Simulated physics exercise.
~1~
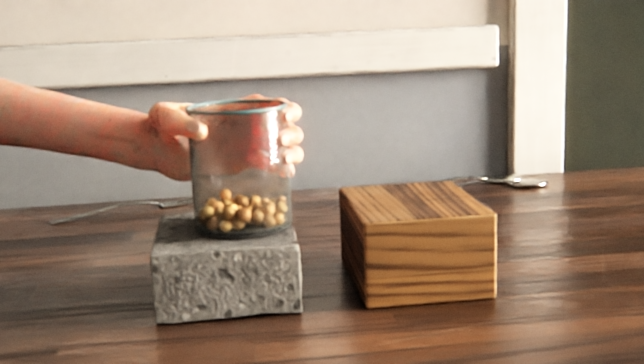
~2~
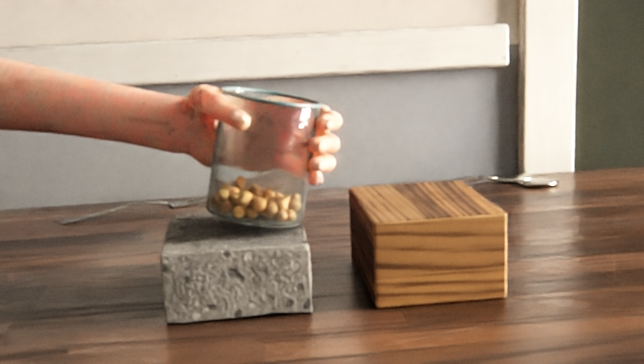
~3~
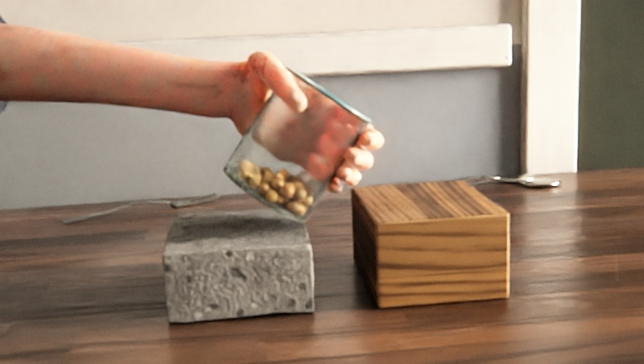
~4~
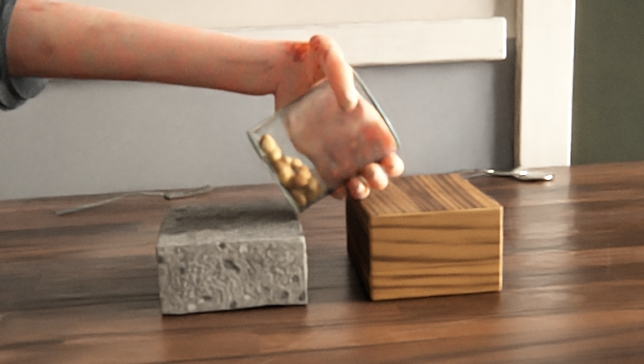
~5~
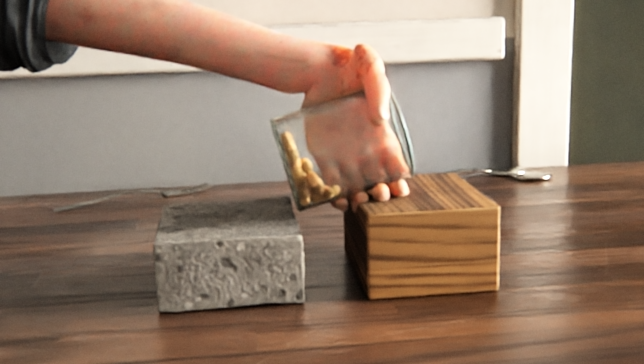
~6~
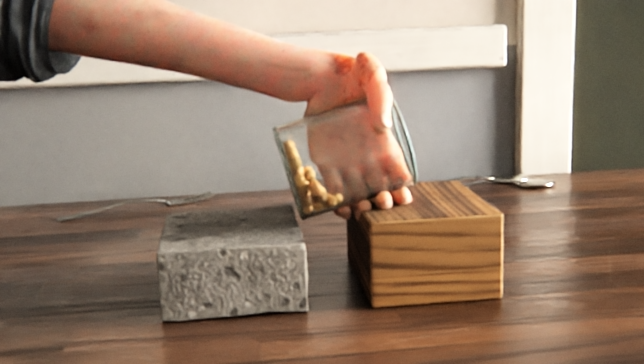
On a dark wooden table, a hand lifts a clear glass holding small round golden-brown pieces off a rough grey block, tips it rightward while carrying it toward a striped wooden block, and holds it steeply tilted against that block's edge, the pieces still inside.
